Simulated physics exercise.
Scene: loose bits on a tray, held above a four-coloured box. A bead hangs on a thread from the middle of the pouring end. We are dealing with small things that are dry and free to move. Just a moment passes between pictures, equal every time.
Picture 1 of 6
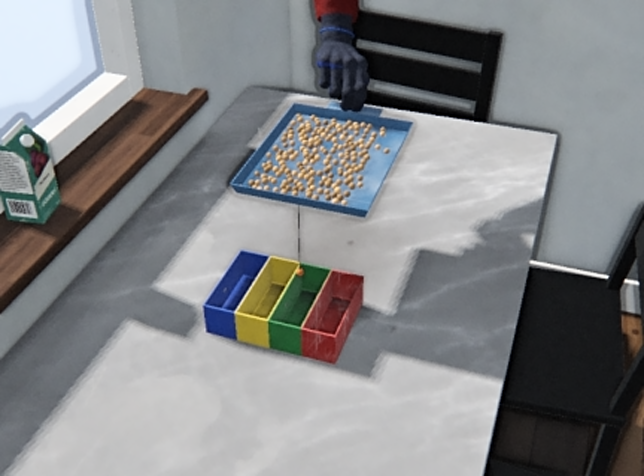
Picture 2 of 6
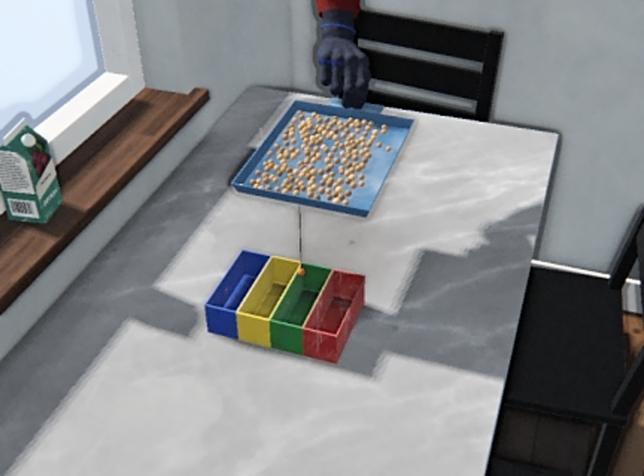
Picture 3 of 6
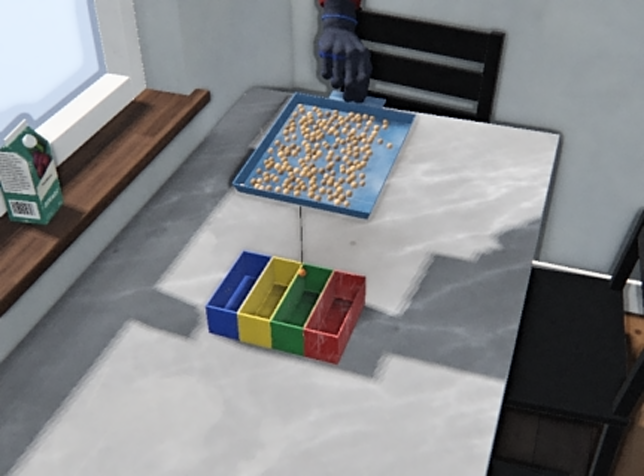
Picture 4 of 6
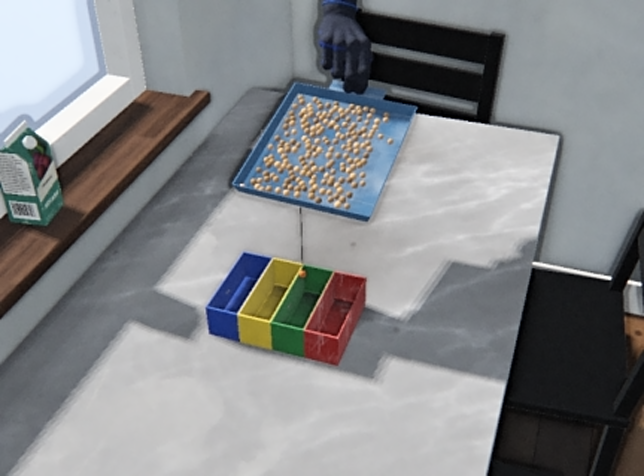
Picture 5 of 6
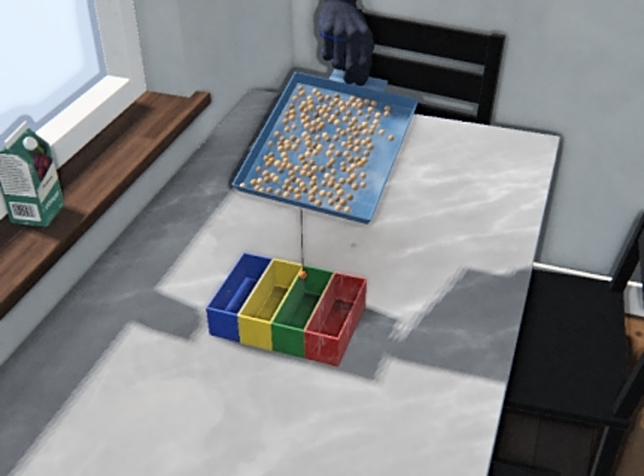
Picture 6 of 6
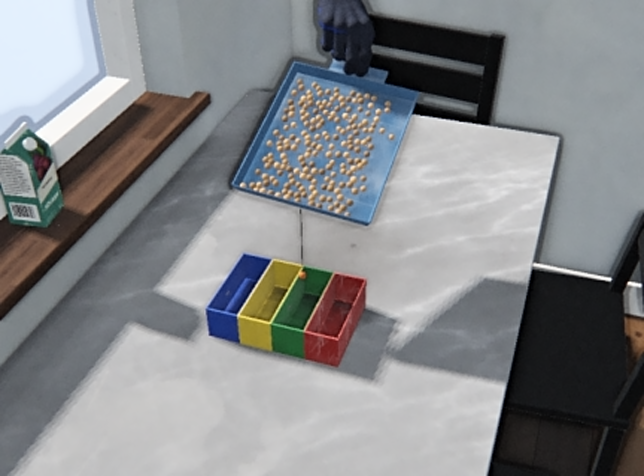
In this clip, a dark-gloved hand raises the far side of a blue tray of small round beads, gradually tilting it toward a blue, yellow, green and red box, while the beads shift slightly across the tray.
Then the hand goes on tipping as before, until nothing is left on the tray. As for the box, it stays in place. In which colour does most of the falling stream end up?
Most of the stream ends up in the red cell.
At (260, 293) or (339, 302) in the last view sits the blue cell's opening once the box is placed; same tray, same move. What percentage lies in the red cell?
Close to 60 in a hundred, then close to 0 in a hundred.
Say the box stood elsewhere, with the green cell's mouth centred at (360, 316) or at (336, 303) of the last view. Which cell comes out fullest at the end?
In the first try it is green, in the second it is that red cell.
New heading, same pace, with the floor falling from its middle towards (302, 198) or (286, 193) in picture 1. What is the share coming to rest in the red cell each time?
First case around 20 per cent, second case 0 per cent.
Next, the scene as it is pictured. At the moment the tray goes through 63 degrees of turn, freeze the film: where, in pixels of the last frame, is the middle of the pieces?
The middle of the pieces shows up near (343, 226).
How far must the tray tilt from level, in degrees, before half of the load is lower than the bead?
Close to 80 degrees, I reckon.
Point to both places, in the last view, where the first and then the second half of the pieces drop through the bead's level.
First roughly (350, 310), then roughly (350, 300).
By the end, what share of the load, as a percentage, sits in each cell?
The blue cell holds about 0 %, the yellow cell about 0 %, the green cell about 10 % and the red cell about 30 %.
Just after the last frame, tray tipped steeply; roughly half on the tray; about a tenth in the red cell; just a few in the green cell; roughly a third falling or outside the box.
A moment on, tray tipped past a quarter turn; just a few on the tray; roughly a third in the red cell; about a tenth in the green cell; just a few in the yellow cell; roughly half falling or outside the box.
Further on, tray tipped past a quarter turn; roughly a third in the red cell; about a tenth in the green cell; just a few in the yellow cell; roughly half falling or outside the box.
When it is over, tray tipped past a quarter turn; roughly a third in the red cell; about a tenth in the green cell; just a few in the yellow cell; not one in the blue cell; roughly half outside the box.
